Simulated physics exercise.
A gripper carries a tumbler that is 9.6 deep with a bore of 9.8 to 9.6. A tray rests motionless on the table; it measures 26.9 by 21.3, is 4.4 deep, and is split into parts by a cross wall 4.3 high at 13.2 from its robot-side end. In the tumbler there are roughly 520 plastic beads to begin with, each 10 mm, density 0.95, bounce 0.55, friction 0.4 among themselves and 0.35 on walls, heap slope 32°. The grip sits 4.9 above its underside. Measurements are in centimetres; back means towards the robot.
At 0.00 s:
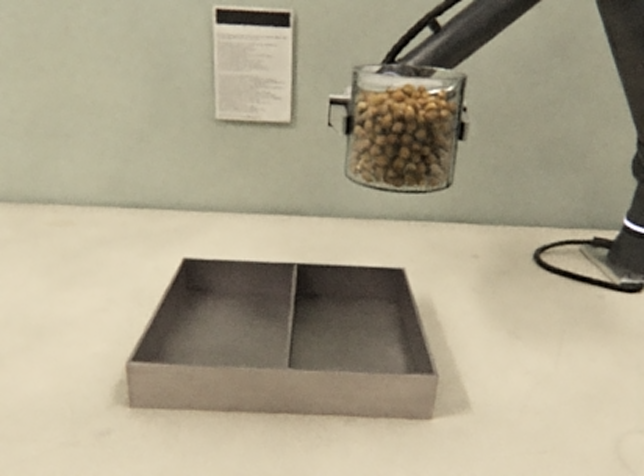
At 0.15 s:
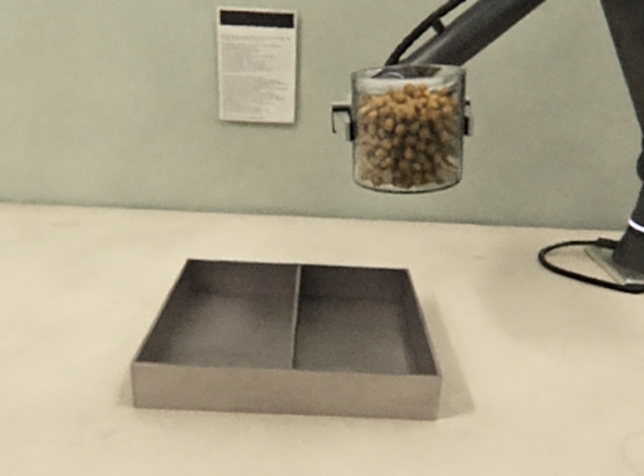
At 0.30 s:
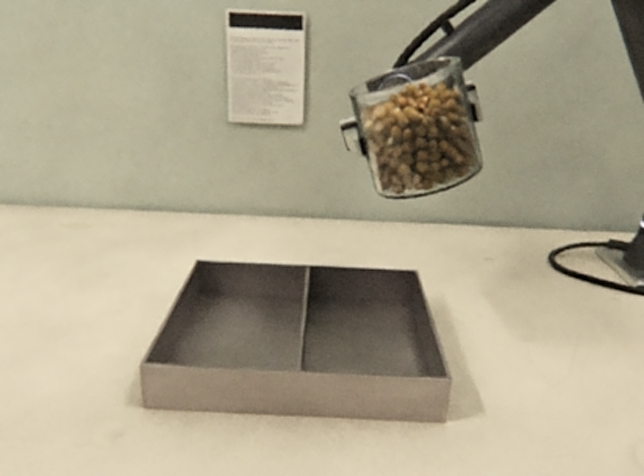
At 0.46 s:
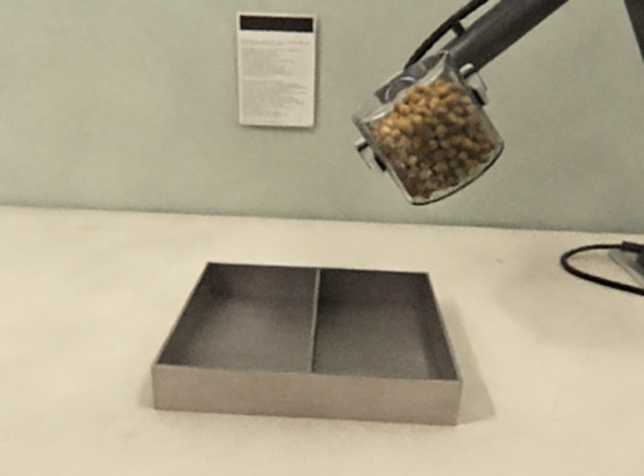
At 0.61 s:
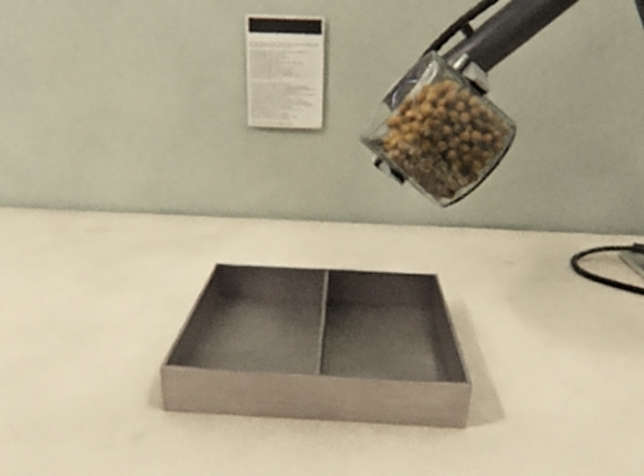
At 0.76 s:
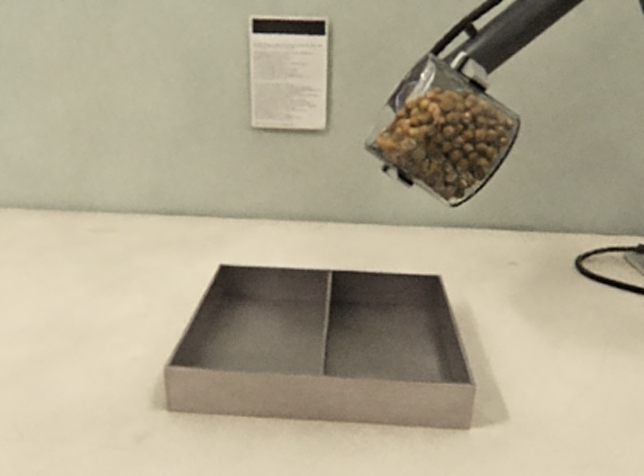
A pale tabletop against a grey-green wall with a printed sheet on it is seen from the front and slightly above. A dark robotic arm at upper right holds a clear container of tan beads above a grey, two-part tray. The arm progressively tilts the container, its base swinging right and its mouth leftward, while the view pans slightly left and the beads stay inside.
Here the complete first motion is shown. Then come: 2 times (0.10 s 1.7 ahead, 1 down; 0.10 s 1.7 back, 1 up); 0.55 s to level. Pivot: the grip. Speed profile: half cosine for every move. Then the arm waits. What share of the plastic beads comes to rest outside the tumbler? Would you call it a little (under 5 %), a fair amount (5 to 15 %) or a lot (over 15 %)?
I would call it a little, under 5 %.
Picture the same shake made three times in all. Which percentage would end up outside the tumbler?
Near 5 per cent.
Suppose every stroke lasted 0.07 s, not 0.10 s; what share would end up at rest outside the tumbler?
It would come to roughly 5 %.
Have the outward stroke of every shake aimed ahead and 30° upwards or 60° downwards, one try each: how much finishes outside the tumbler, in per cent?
10 and 0 %.
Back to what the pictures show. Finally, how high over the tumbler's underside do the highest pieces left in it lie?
About 9.5 cm.
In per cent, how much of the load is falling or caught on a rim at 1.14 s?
1 %.
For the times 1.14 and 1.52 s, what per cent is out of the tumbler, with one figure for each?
Roughly 0, then 5.
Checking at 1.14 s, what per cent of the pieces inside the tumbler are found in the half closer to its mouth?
Some 35 per cent.
By 1.14 s, tilted 58° forward, highest piece 27 above the table; 515 in the tumbler, 3 in the far-side part, 6 in flight or on a rim.
By 1.52 s, tilted 15° forward, highest piece 28 above the table; 510 in the tumbler, 10 in the far-side part, 3 in the robot-side part, 1 in flight or on a rim.
By 1.91 s, level, highest piece 29 above the table; 510 in the tumbler, 11 in the far-side part, 3 in the robot-side part.
By 2.96 s, level, highest piece 29 above the table; 510 in the tumbler, 11 in the far-side part, 3 in the robot-side part.
Final count, 510 in the tumbler, 11 in the far-side part, 3 in the robot-side part. That is 3 % outside the tumbler.
